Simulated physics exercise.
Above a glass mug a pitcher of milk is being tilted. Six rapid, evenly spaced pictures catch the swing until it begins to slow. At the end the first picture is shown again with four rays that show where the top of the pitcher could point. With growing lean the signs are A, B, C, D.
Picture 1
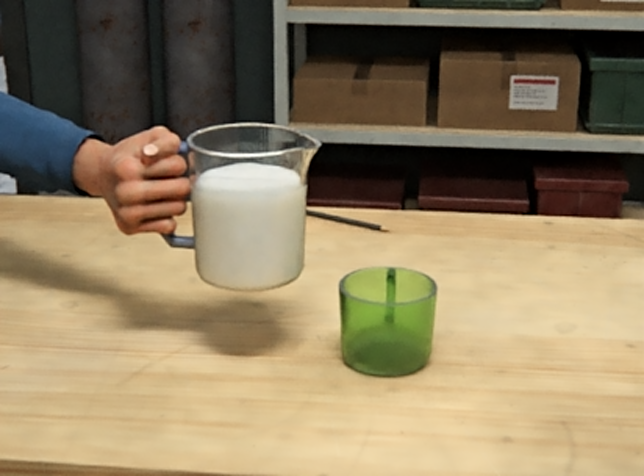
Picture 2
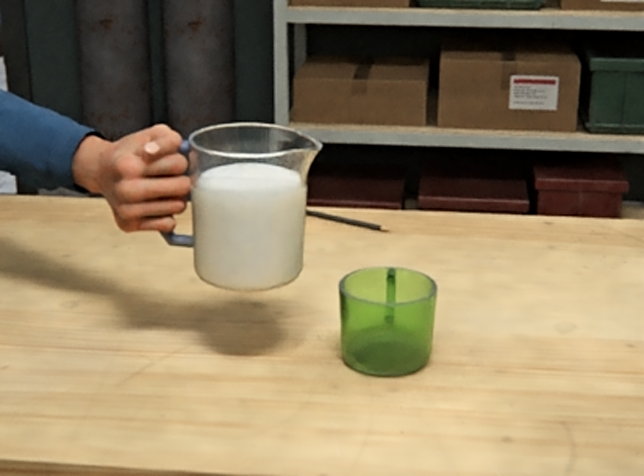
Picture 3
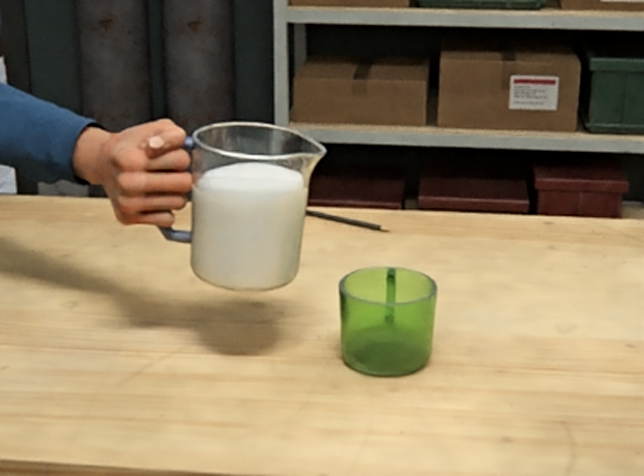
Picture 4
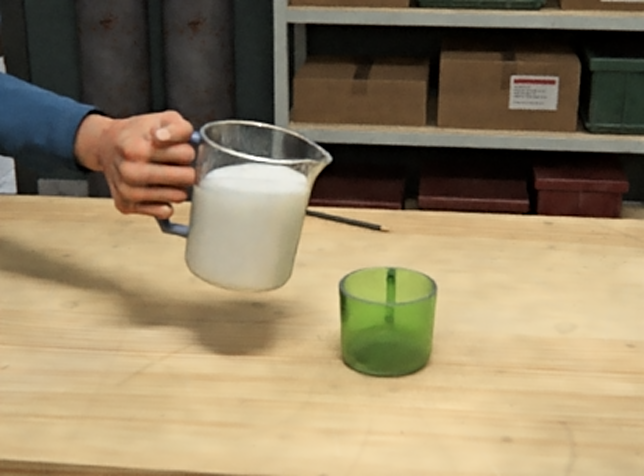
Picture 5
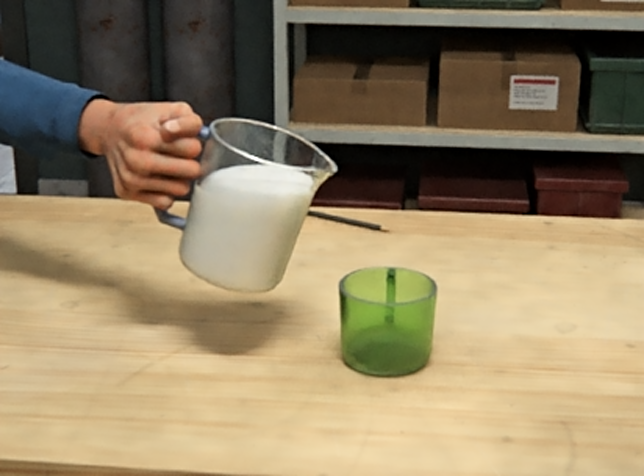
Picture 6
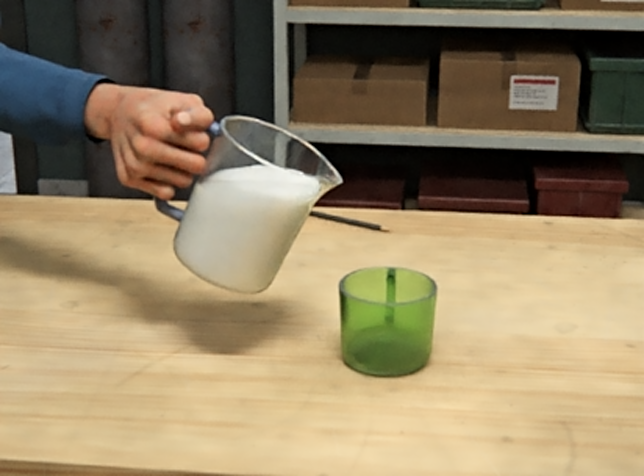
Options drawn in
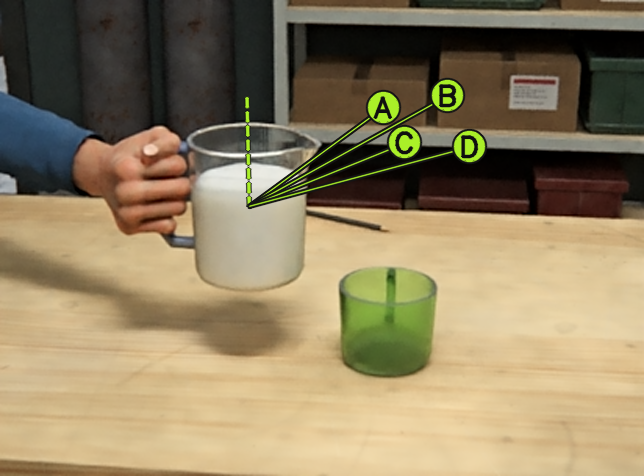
A clear pitcher of milk, held upright by a hand in a blue sleeve, hovers above a wooden table, to the left of an empty green glass mug. The hand then gradually tilts the pitcher rightward, its spout lowering toward the mug's side while the milk stays inside.
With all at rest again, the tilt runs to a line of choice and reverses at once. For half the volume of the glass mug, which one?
The answer is tilt B.
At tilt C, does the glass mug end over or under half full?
Over half.
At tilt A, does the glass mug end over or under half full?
Under half.
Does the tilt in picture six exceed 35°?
No, it does not.
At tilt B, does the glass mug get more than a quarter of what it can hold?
Yes, it does.
In lime, A at (370, 117); B at (433, 104); C at (389, 149); D at (453, 151).
For tilt A, the glass mug ends with about 30 % of what it can hold.
For tilt B, the glass mug ends with about 49 % of what it can hold.
For tilt C, the glass mug ends with about 73 % of what it can hold.
For tilt D, the glass mug ends with about 94 % of what it can hold; 4 % of the milk is spilt.
